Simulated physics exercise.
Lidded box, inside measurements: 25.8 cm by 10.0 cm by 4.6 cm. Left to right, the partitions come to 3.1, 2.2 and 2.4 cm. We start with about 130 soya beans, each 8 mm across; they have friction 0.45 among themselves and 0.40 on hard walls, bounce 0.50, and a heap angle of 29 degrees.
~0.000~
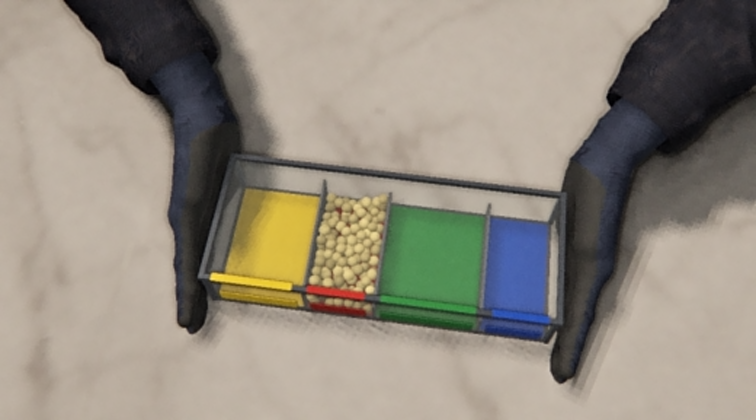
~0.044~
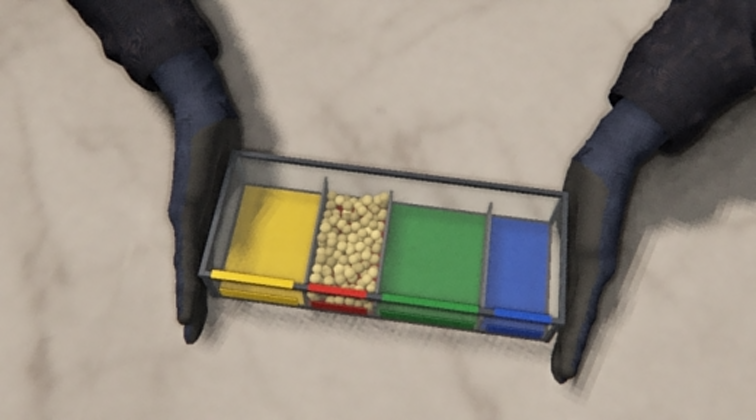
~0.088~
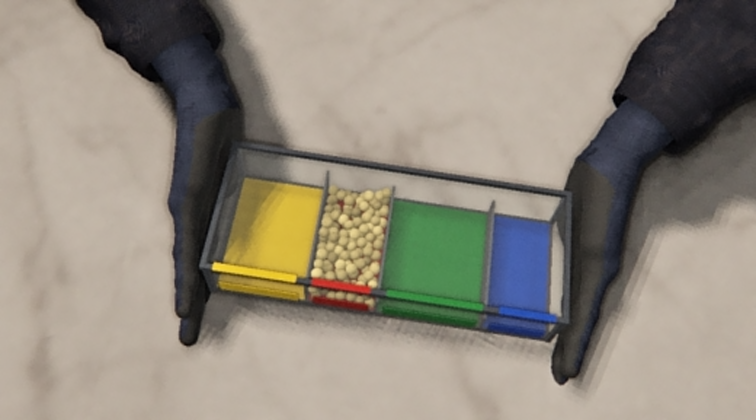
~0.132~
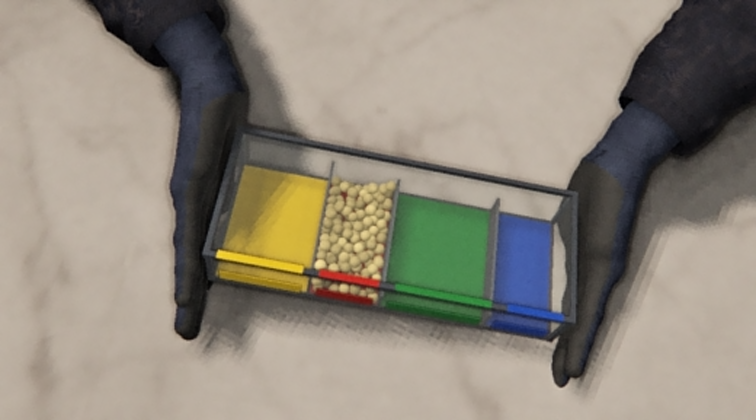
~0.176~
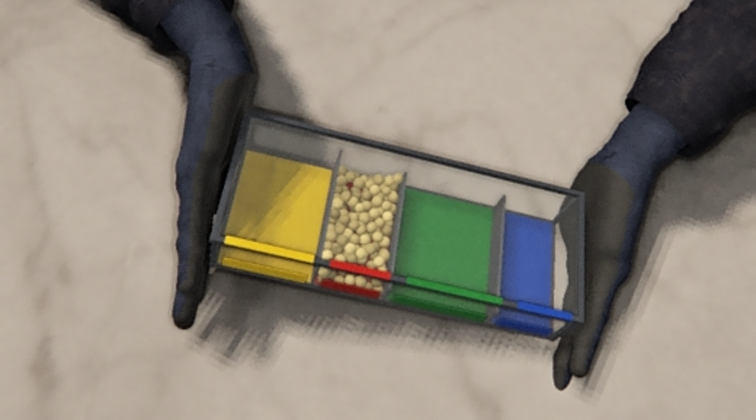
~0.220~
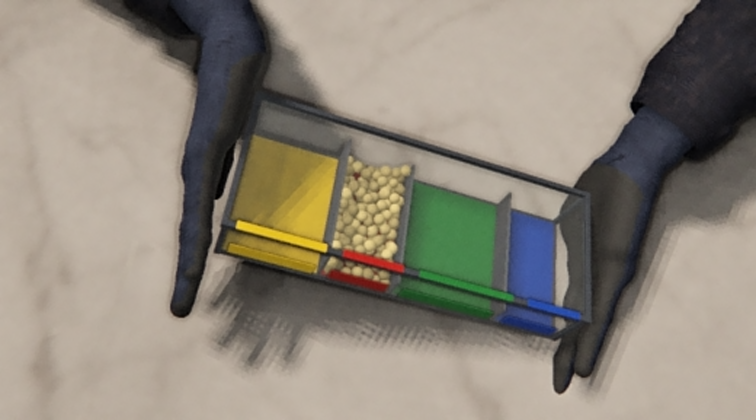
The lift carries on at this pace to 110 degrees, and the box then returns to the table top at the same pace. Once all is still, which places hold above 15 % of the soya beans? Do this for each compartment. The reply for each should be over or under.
For red it is under, for blue it is over, for green it is under, for yellow it is under.
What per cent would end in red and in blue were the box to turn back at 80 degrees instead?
Red: 40; blue: 35 (per cent).
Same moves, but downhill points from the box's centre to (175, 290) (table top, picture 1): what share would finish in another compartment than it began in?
About 50 per cent.
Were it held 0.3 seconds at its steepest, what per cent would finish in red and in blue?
That would leave red with 0 percent and blue with 100 percent.
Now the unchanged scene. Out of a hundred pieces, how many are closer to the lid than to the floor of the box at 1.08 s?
Something like 90 percent of the pieces.
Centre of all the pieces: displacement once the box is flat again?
Net shift: Approx. 14.0 cm.
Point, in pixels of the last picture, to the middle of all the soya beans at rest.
Close to pixel (529, 255).
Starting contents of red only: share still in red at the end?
Around 0 %.
Then, at 1.08 s, tilt 110 degrees; red 20 %, blue 30 %, green 50 %.
Then, at 1.66 s, tilt 48 degrees; blue 95 %, green 5 %.
After 2.29 s, tilt 0 degrees; blue 95 %, green 5 %.
In the end, at 2.9 s, red 0 %, blue 95 %, green 5 %, yellow 0 %.
